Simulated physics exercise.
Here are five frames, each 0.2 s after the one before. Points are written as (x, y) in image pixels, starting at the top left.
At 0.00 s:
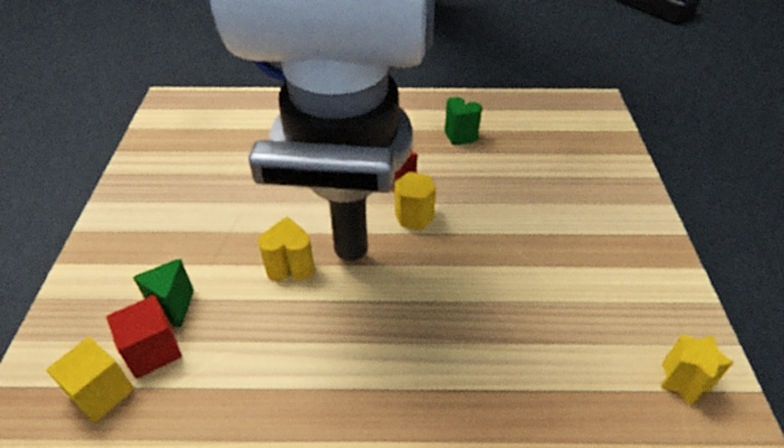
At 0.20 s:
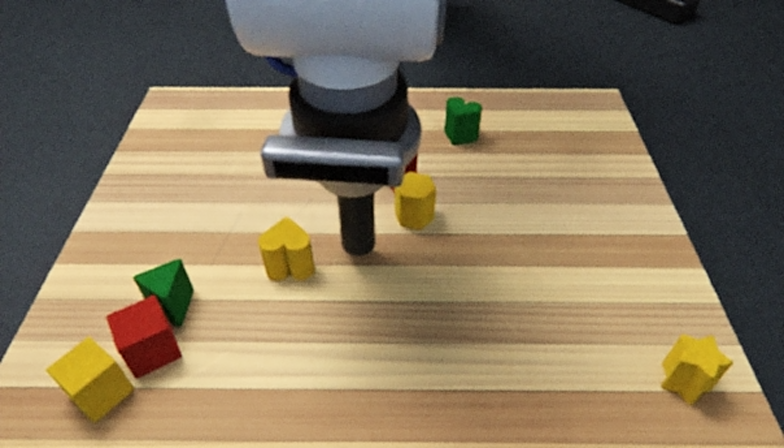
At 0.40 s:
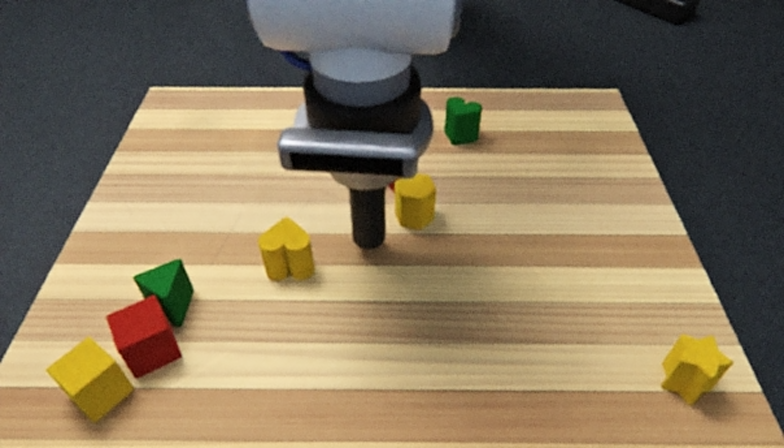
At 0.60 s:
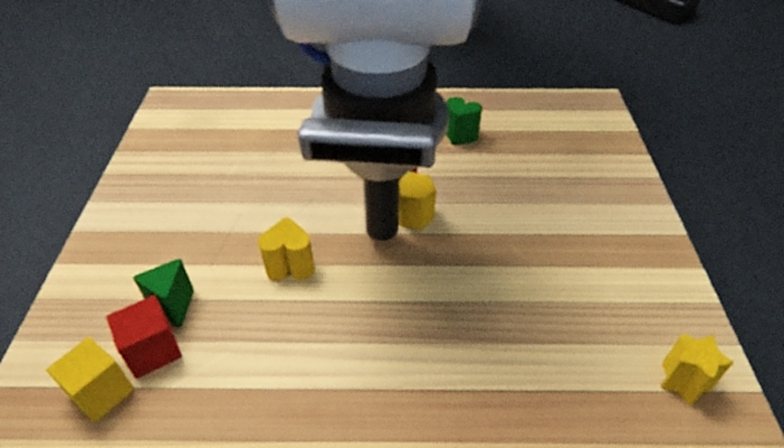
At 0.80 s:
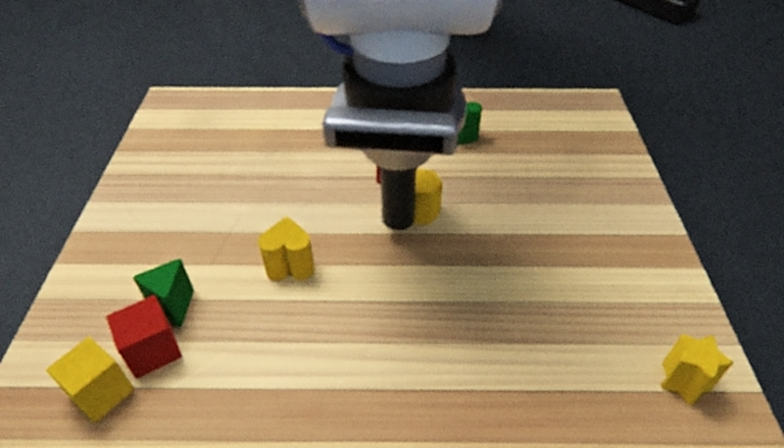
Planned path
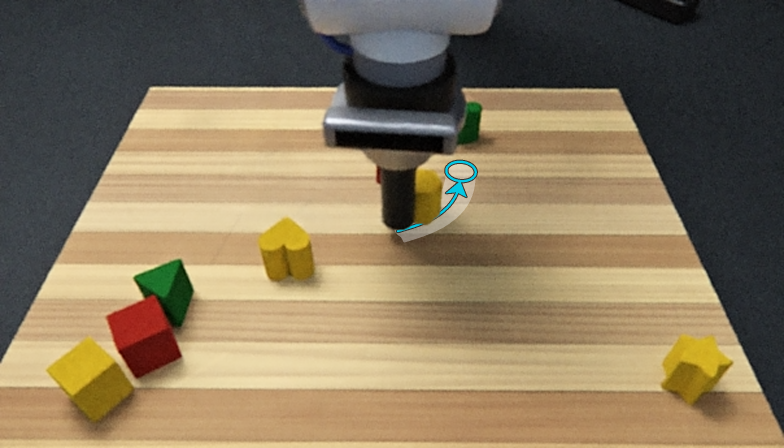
Robot arm with a dark post sliding right across a striped wooden board and nudging a yellow hexagon block slightly rightward.
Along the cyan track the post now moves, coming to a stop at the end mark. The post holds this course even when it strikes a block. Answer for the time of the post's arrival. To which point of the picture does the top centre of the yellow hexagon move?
Its top middle: (443, 124).
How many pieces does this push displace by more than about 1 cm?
Of all the blocks, just one travels more than a centimetre.
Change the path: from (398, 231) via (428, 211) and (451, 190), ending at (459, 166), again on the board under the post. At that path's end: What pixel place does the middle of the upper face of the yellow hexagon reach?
It will likely be found at (470, 116).
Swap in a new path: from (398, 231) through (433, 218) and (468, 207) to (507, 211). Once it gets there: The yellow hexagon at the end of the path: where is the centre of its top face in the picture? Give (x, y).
Located at (452, 155).
The line goes from (398, 231) by way of (433, 218) and (456, 196) to (461, 171).
On the path given first. One third of the way, post at (436, 205); yellow hexagon at (443, 163), turned 50° anticlockwise.
Two thirds of the way, post at (457, 184); yellow hexagon at (449, 143), turned 95° anticlockwise.
At the end, post at (462, 159); red star-shaped block unmoved; yellow hexagon at (443, 124), turned 115° anticlockwise.
